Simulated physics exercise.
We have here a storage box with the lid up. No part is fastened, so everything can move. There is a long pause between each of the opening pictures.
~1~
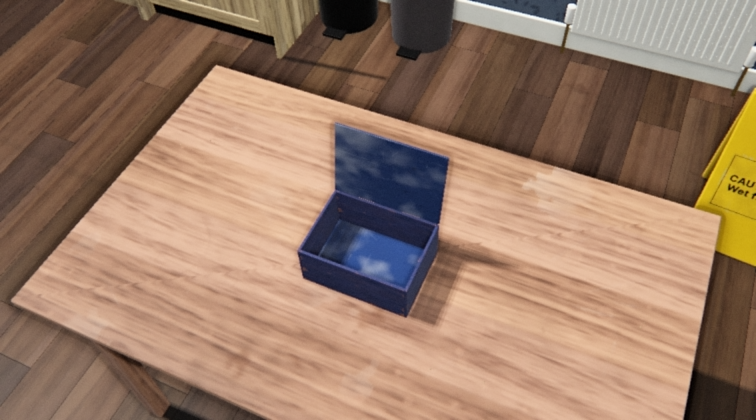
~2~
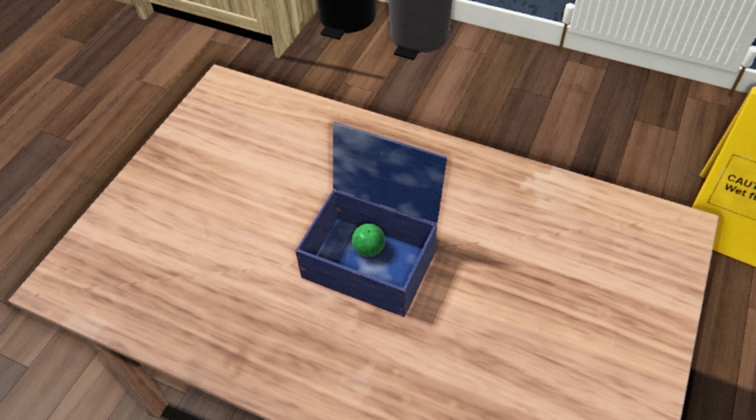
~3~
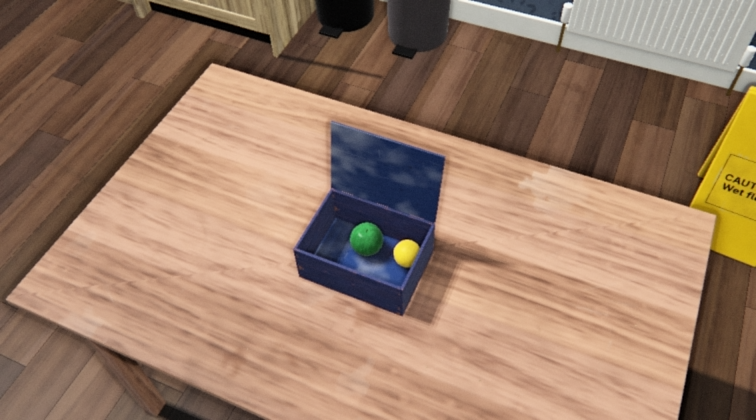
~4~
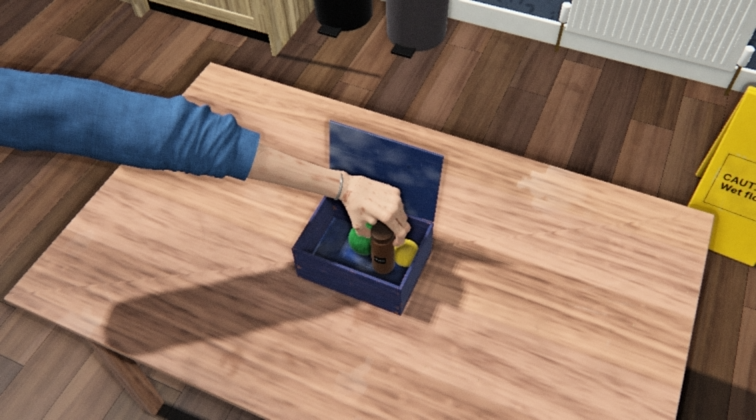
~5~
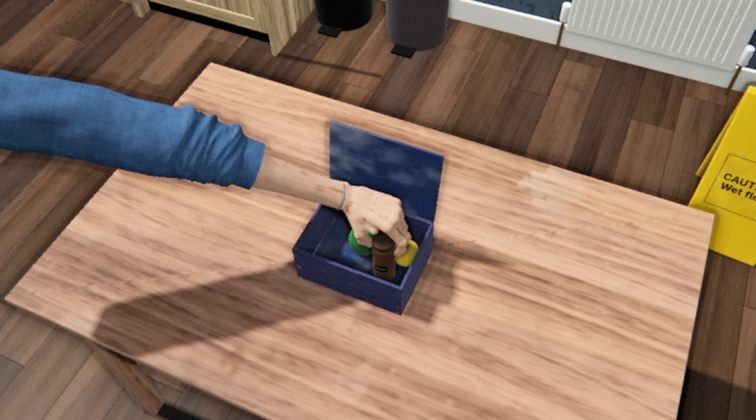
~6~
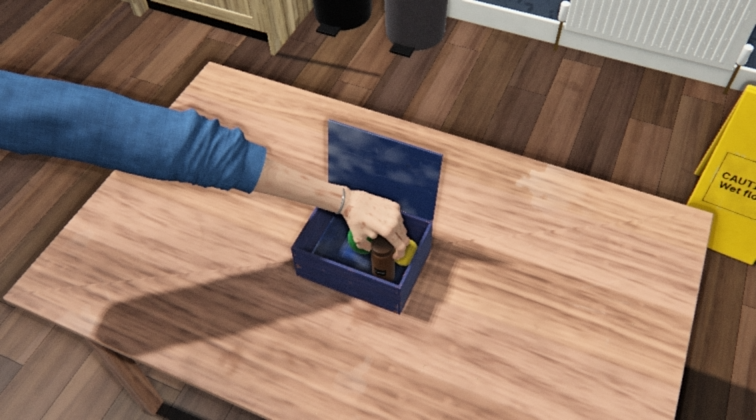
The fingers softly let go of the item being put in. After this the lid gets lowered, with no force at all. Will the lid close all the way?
No, the lid stays propped open.
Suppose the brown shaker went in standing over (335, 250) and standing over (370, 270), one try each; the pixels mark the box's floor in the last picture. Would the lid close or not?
With the first placement the lid is kept from closing; with the second it is kept from closing.
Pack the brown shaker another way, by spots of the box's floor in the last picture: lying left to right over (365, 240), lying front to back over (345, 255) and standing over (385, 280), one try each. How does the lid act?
Try one: The lid comes all the way down; try two: It comes all the way down; try three: It remains open.
Then, 1.20 s past the last view, lid starting down.
Then, 1.50 s past the last view, lid 66° above the rim.
Then, 1.70 s past the last view, lid 45° above the rim.
Then, 1.90 s past the last view, lid 16° above the rim.
Finally, lid 16° above the rim; all 3 still in place. Final places as the last picture's camera would see them, brown shaker near (383, 261).
